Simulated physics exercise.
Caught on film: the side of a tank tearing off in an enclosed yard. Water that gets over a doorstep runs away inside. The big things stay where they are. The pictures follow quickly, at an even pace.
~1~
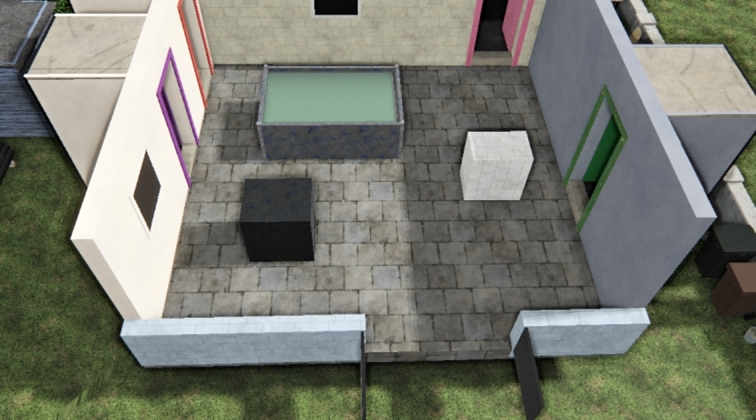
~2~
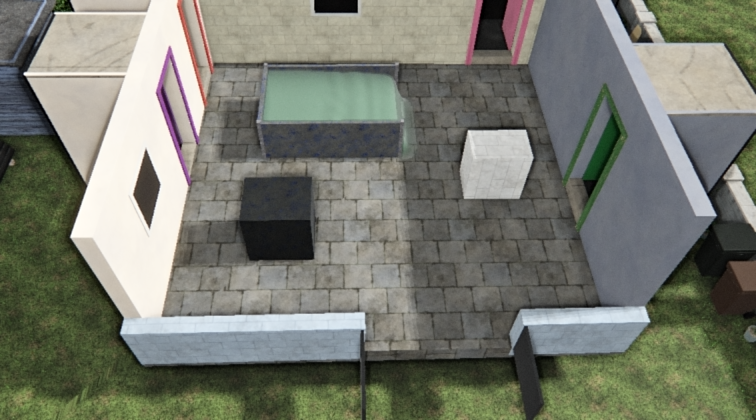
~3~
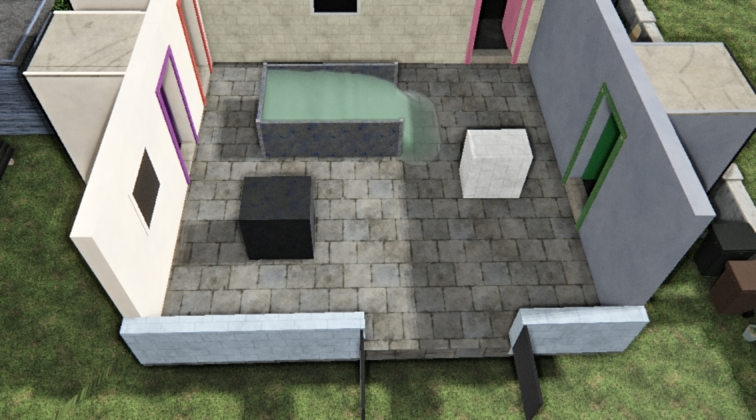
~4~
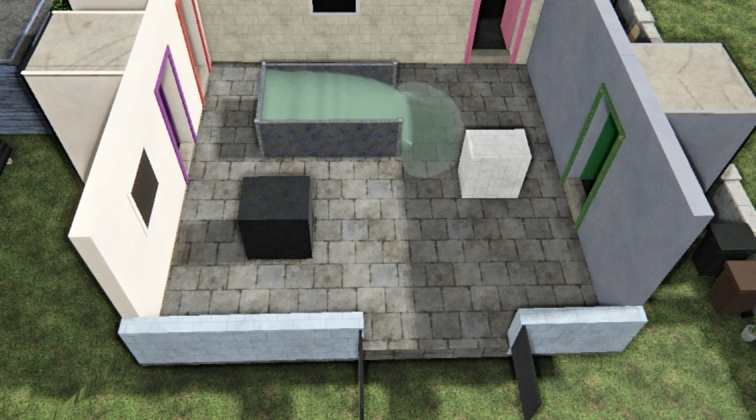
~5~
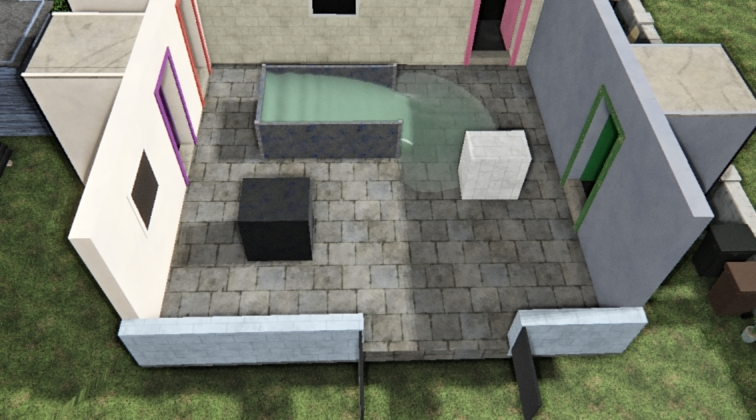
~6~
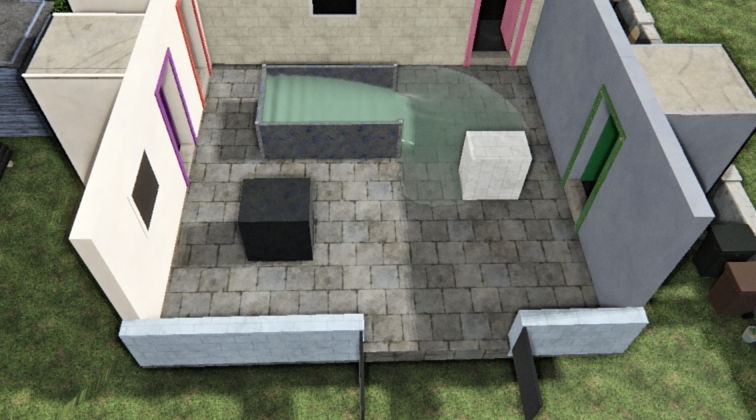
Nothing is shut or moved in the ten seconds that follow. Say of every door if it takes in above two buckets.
The green door stays under that; the pink door takes more than that; the red door stays under that; the purple door stays under that.
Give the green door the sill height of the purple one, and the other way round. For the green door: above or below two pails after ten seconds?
In short: Green takes more.
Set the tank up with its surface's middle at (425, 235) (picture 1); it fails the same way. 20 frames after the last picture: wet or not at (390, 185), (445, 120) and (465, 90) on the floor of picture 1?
As listed: No water, awash, awash.
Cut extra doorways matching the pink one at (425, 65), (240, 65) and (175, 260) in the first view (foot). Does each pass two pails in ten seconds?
As listed: Is under, lets less in, lets less in.
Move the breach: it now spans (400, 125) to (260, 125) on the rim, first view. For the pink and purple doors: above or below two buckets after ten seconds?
In short: Pink door holds, purple door takes more.
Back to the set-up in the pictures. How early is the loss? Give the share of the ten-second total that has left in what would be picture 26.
Near 25 in a hundred.
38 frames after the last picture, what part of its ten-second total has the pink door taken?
Near 100 in a hundred.
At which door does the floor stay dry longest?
That is the purple door.
A moment on, water covers 25 % of the floor; the green door wet at the sill, nothing in, the pink door wet at the sill, nothing in, the red door not reached, the purple door not reached.
Next, water covers 35 % of the floor; the green door wet at the sill, nothing in, the pink door under two buckets in, the red door not reached, the purple door not reached.
Then, water covers 45 % of the floor; the green door wet at the sill, nothing in, the pink door over two buckets in, the red door not reached, the purple door not reached.
Later, water covers 70 % of the floor; the green door wet at the sill, nothing in, the pink door far over two buckets in, the red door wet at the sill, nothing in, the purple door not reached.
In the end, water covers 95 % of the floor; the green door wet at the sill, nothing in, the pink door far over two buckets in, the red door wet at the sill, nothing in, the purple door wet at the sill, nothing in.
